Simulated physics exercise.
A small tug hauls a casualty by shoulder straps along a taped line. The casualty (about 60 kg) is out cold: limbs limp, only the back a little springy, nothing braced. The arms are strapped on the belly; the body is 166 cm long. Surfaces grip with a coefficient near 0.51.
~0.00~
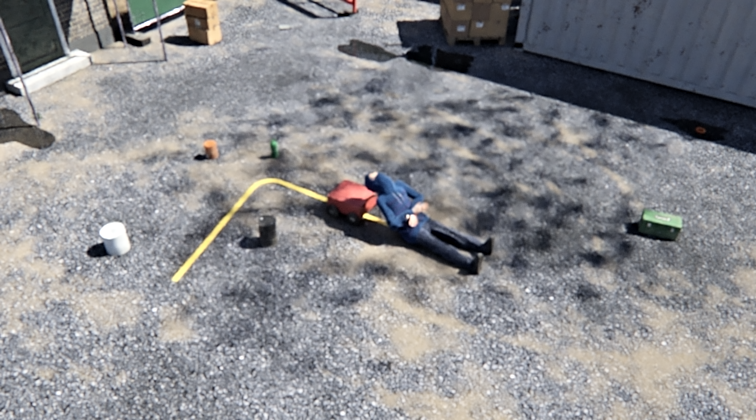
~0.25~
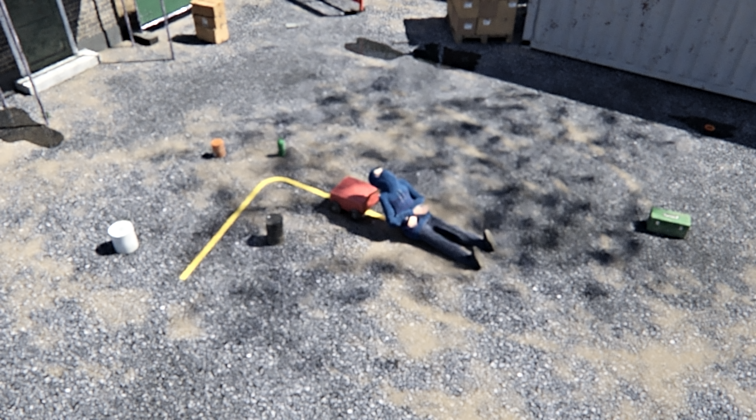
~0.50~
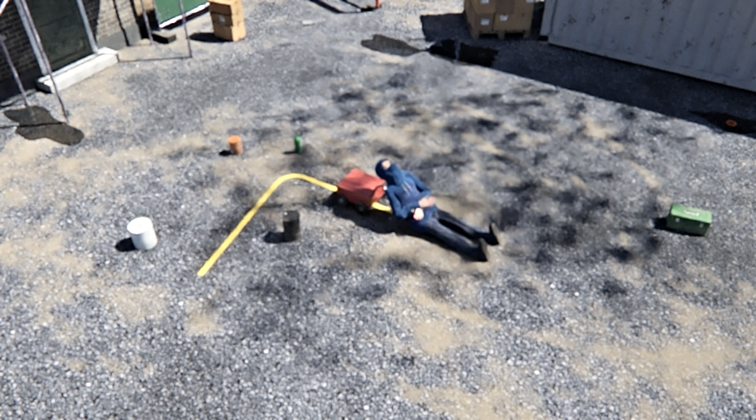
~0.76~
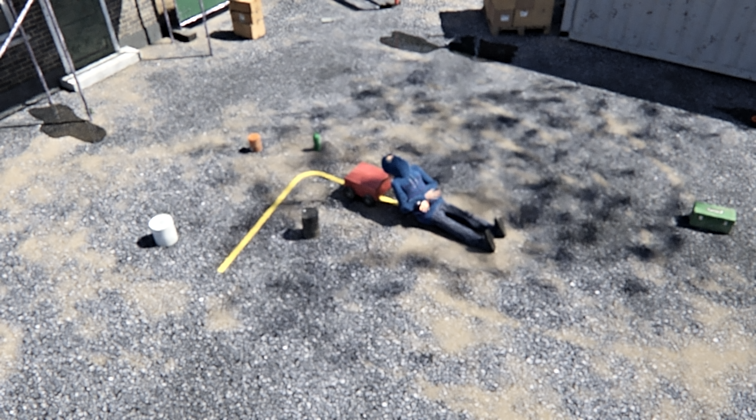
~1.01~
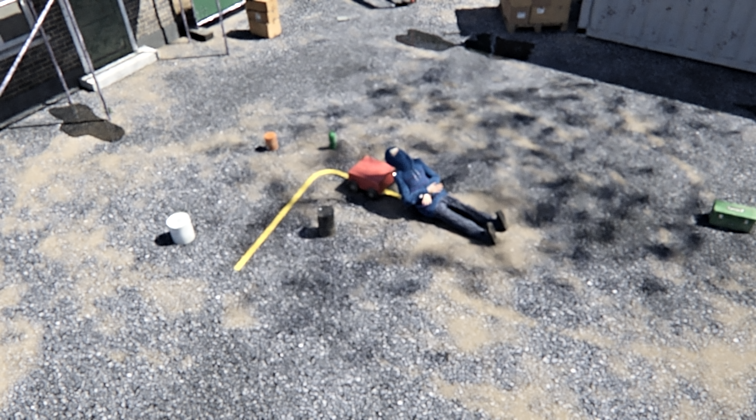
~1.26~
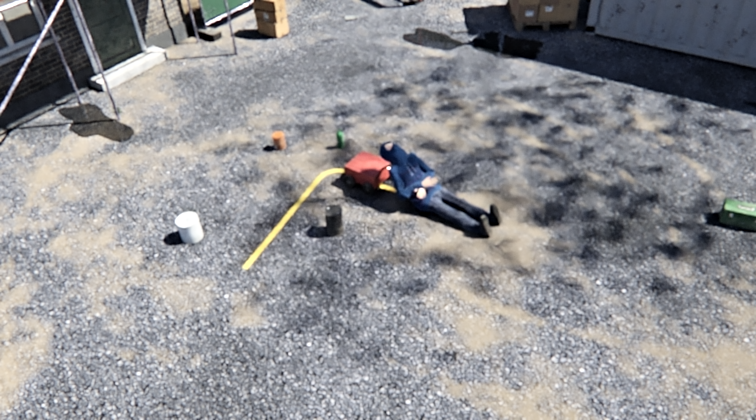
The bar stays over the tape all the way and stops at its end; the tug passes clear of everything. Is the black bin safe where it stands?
This time the black bin stays put.
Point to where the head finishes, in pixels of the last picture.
Around (230, 237).
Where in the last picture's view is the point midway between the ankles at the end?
Around (313, 206).
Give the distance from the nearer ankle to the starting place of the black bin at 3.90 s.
About 90 cm.
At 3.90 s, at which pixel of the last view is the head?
Around (282, 174).
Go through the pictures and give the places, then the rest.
Black bin (268, 231), green bottle (274, 149), white bucket (115, 239), end of the tape (175, 279), in the first frame.
Black bin (275, 229), green bottle (281, 147), white bucket (124, 238); 7 cm covered, in the second frame.
Black bin (292, 226), green bottle (298, 144), white bucket (143, 234); 20 cm covered, in the third frame.
Black bin (311, 223), green bottle (317, 141), white bucket (164, 231); 36 cm covered, in the fourth frame.
Black bin (326, 221), green bottle (332, 140), white bucket (181, 229); 53 cm covered, in the fifth frame.
Black bin (334, 221), green bottle (340, 139), white bucket (190, 228), end of the tape (246, 267); 71 cm covered, in the sixth frame.
After 2.40 s the black bin is where it stood, near (334, 221) in the last picture's view; the nearer ankle is 104 cm from that spot.
After 3.20 s the black bin is where it stood, near (334, 221) in the last picture's view; the nearer ankle is 92 cm from that spot.
After 3.90 s the black bin is where it stood, near (334, 221) in the last picture's view; the green bottle where it stood; the nearer ankle is 86 cm from that spot.
After 4.70 s the black bin is where it stood, near (334, 221) in the last picture's view; the nearer ankle is 62 cm from that spot.
By 5.6 s, black bin stays put; green bottle stays put; white bucket stays put; orange can stays put.
